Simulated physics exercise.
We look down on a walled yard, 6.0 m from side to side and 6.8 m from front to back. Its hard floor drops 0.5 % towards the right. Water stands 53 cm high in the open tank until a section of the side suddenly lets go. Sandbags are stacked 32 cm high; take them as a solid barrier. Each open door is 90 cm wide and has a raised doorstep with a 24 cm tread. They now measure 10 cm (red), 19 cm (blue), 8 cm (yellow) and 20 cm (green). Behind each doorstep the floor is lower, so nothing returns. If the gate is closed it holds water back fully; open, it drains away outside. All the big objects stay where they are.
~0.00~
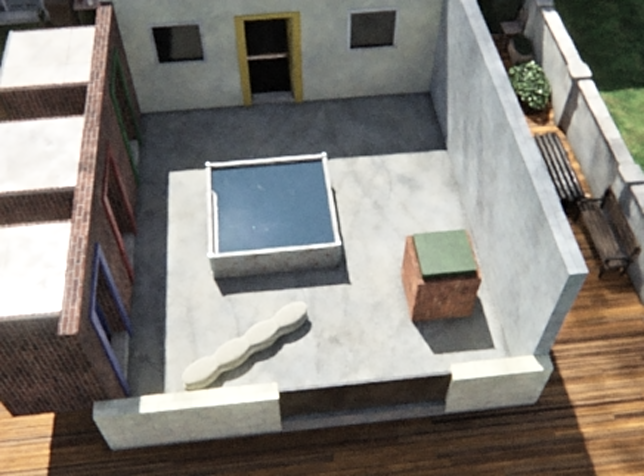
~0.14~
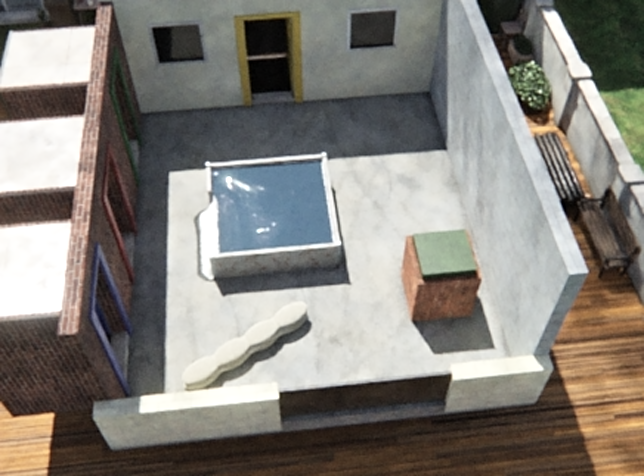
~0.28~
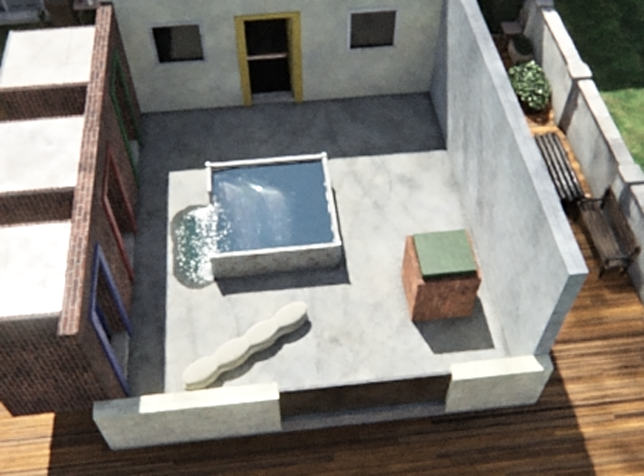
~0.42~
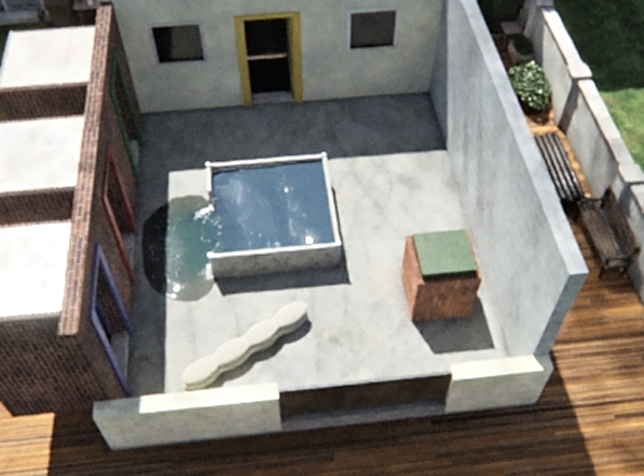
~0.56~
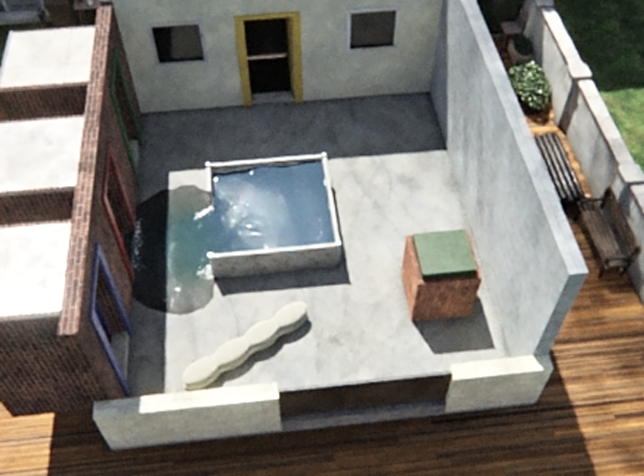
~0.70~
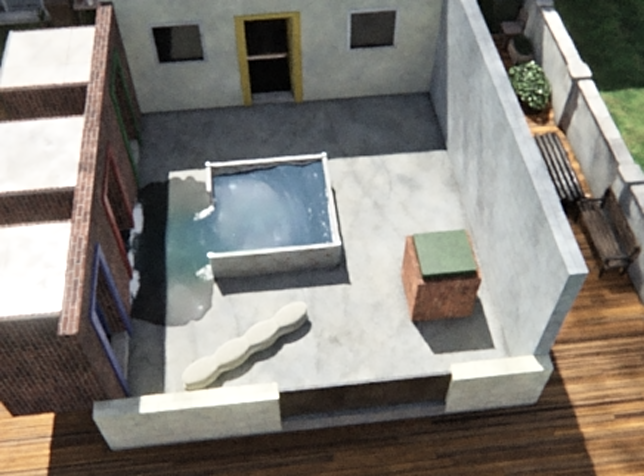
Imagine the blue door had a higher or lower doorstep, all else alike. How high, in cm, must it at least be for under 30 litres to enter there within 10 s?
At least 8.5 cm or so.
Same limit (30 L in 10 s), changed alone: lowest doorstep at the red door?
Roughly 31 cm at red.
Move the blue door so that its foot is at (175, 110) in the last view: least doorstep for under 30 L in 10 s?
About 8.5 cm.
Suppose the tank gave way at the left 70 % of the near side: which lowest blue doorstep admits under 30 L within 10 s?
Some 29 cm.
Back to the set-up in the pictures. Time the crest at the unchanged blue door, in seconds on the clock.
Around 5.0 s.
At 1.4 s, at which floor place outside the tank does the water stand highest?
Around (134, 267).
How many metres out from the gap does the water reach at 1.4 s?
Roughly 2.8 m.
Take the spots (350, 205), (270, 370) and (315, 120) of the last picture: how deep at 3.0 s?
Roughly 0, 2 and 0 cm, in turn.
After 1.4 s water covers 15 % of the floor, deepest (34 cm) near (134, 267); 6 cm at the blue door, 0 litres in over its 19 cm doorstep.
After 3.0 s water covers 30 % of the floor, deepest (27 cm) near (150, 421); 10 cm at the blue door, 0 litres in over its 19 cm doorstep.
After 10.0 s water covers 90 % of the floor, deepest (9 cm) near (505, 384); 7 cm at the blue door, 0 litres in over its 19 cm doorstep.
At the blue door as built, the water arrived by 1.2 s and peaked near 13 cm at 4.8 s.
Run again over the same 10 s with other heights there, 62 litres in over 6.5 cm, 14 litres over 10.5 cm. The limit of 30 litres is kept from about 8.5 cm up.
